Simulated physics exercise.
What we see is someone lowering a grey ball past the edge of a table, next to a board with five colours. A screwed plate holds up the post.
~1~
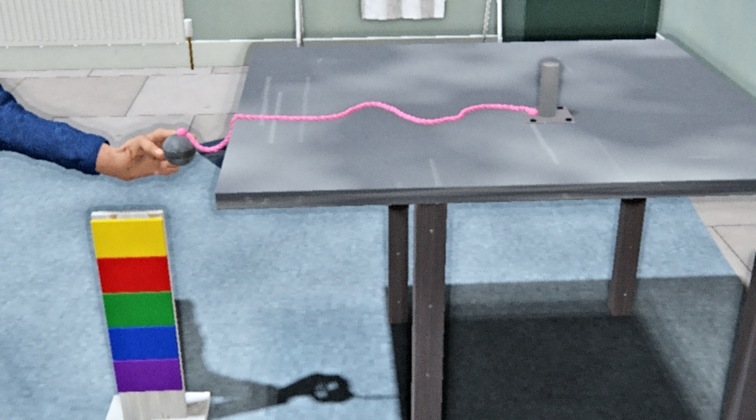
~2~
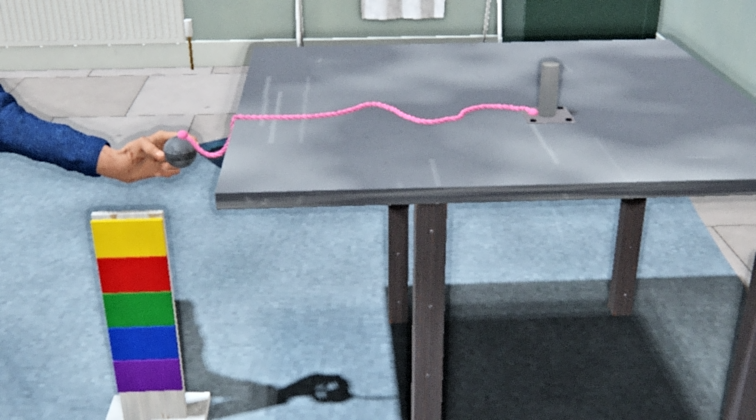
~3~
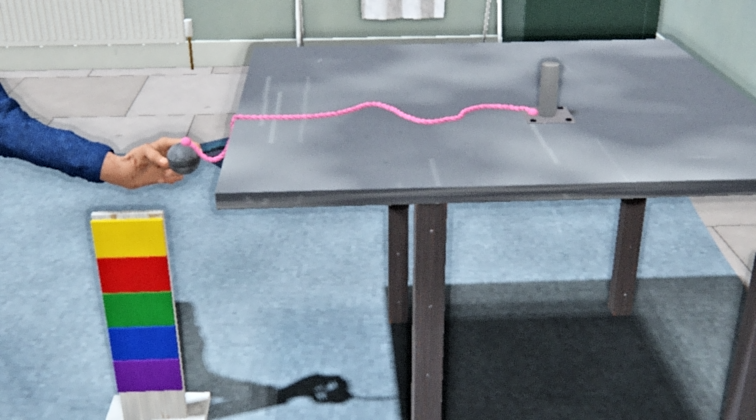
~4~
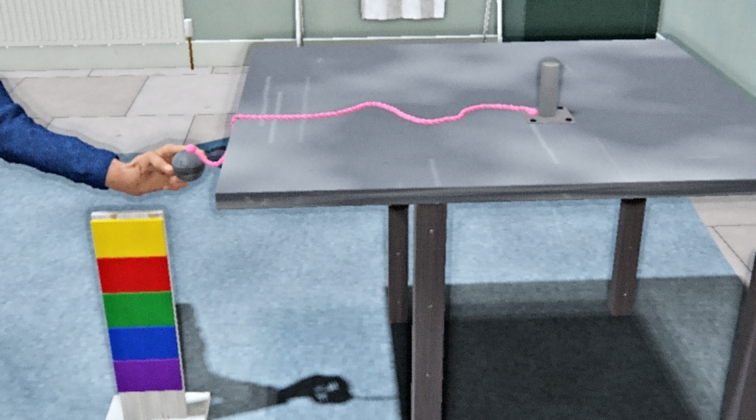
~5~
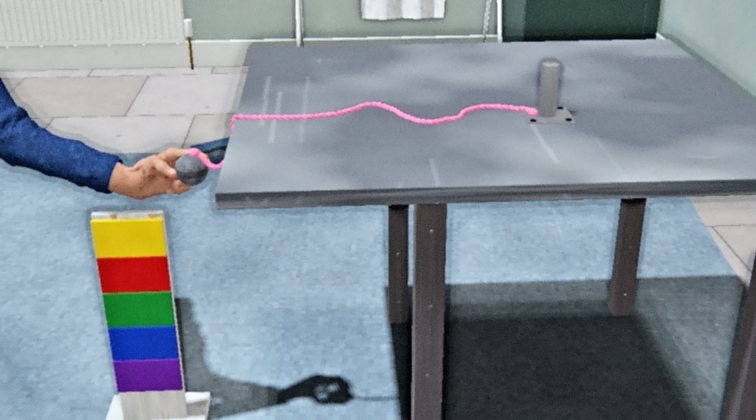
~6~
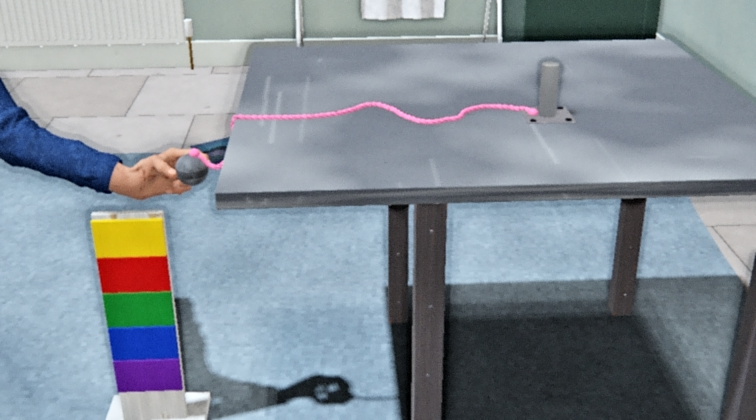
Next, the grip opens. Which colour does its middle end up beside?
Red.
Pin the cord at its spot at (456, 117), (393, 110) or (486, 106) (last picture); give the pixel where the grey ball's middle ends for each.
Taking the tries in turn: (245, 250), (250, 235) and (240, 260).
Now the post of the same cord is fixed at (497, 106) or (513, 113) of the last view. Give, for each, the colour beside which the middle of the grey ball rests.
First case: Green. Second case: Green.
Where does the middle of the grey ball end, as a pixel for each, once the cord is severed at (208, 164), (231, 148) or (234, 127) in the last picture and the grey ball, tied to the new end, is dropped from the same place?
In order, it comes to rest around (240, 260), (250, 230) and (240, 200).
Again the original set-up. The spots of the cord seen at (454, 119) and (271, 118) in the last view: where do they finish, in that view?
The first moves to (422, 115), the second to (236, 150).
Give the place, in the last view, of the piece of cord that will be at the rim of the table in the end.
Go for the one at (305, 117).
Early on, ball near (262, 264); level with red.
Midway, ball near (223, 273); level with red.
Finally, ball near (240, 274); level with red. The cord holds its middle at red.
